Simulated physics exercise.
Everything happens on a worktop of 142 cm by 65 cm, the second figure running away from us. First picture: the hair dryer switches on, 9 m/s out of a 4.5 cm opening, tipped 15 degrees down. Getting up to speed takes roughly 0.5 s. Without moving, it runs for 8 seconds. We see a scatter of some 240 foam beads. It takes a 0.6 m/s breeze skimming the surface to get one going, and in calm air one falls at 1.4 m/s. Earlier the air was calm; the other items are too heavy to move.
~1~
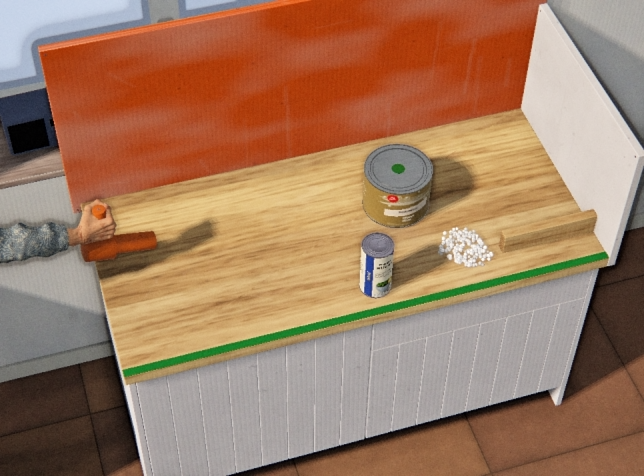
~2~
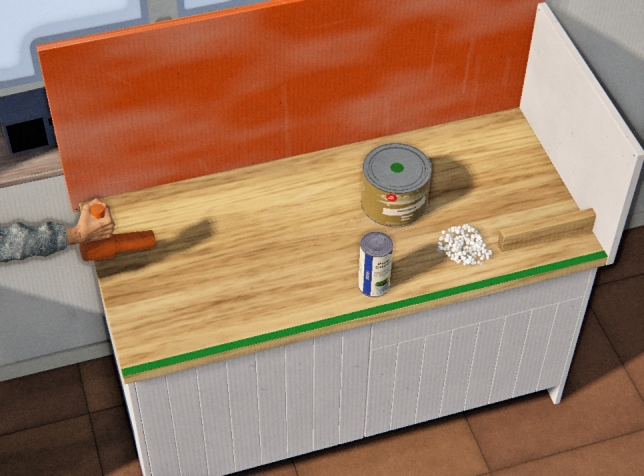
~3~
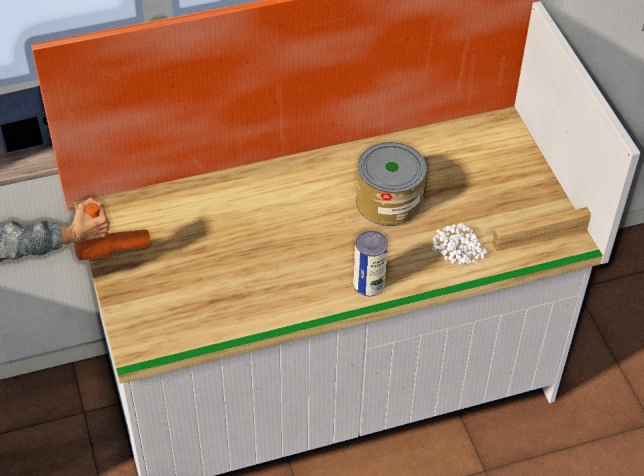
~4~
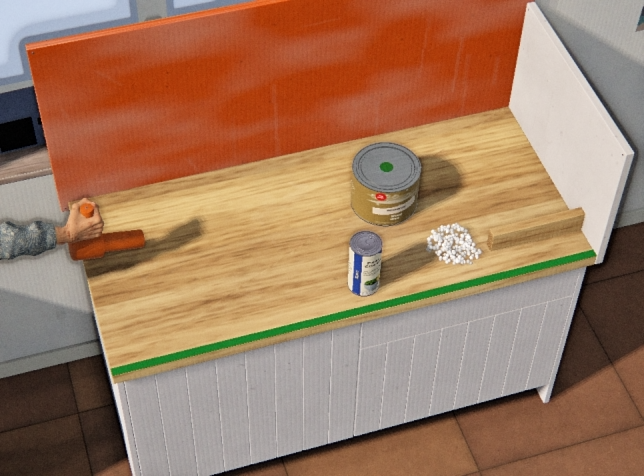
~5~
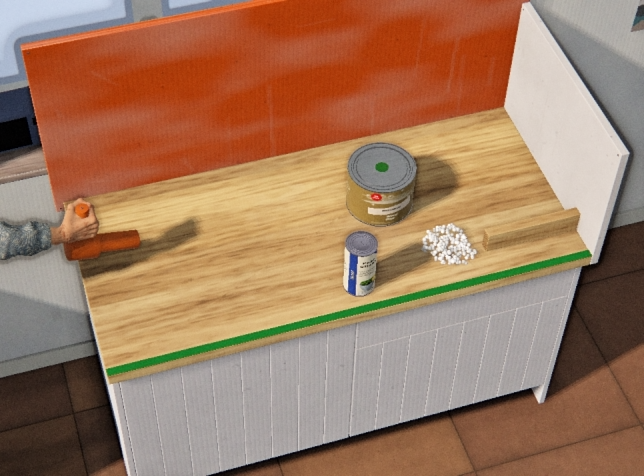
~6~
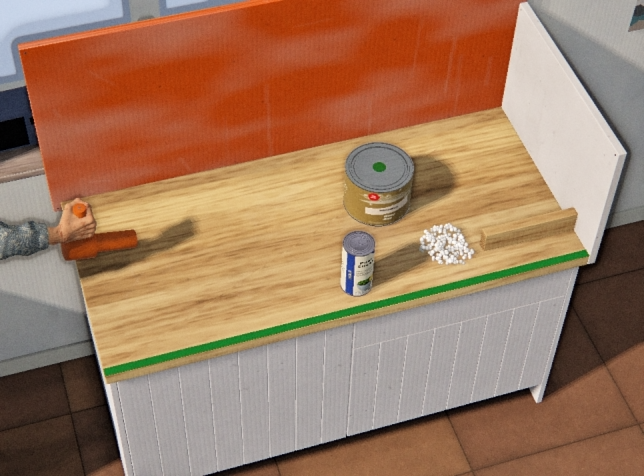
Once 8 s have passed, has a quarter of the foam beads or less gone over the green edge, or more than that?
More than a quarter has gone.
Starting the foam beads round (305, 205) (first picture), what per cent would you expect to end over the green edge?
Roughly 0 per cent.
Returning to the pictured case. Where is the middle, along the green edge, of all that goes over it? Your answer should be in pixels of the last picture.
(514, 275).
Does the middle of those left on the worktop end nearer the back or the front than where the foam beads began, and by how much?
Toward the rear, roughly 5 cm.
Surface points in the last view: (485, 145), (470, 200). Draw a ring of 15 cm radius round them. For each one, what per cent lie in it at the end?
15 %, 20 %.
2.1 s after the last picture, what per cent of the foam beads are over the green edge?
I'd put it close to 60 per cent.
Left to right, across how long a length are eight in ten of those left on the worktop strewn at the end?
The middle group spans some 30 cm.
Then, 1.2 s after the last picture, 68 % are on the move or not yet settled, 47 % are over the green edge; the middle of those still in play is near (528, 222).
Then, 2.1 s after the last picture, 44 % are on the move or not yet settled, 56 % are over the green edge; the middle of those still in play is near (519, 208).
Then, 4.0 s after the last picture, 40 % are on the move or not yet settled, 58 % are over the green edge; the middle of those still in play is near (516, 207).
Then, 7.6 s after the last picture, at the end, 59 % are over the green edge; the middle of those still in play is near (514, 212).
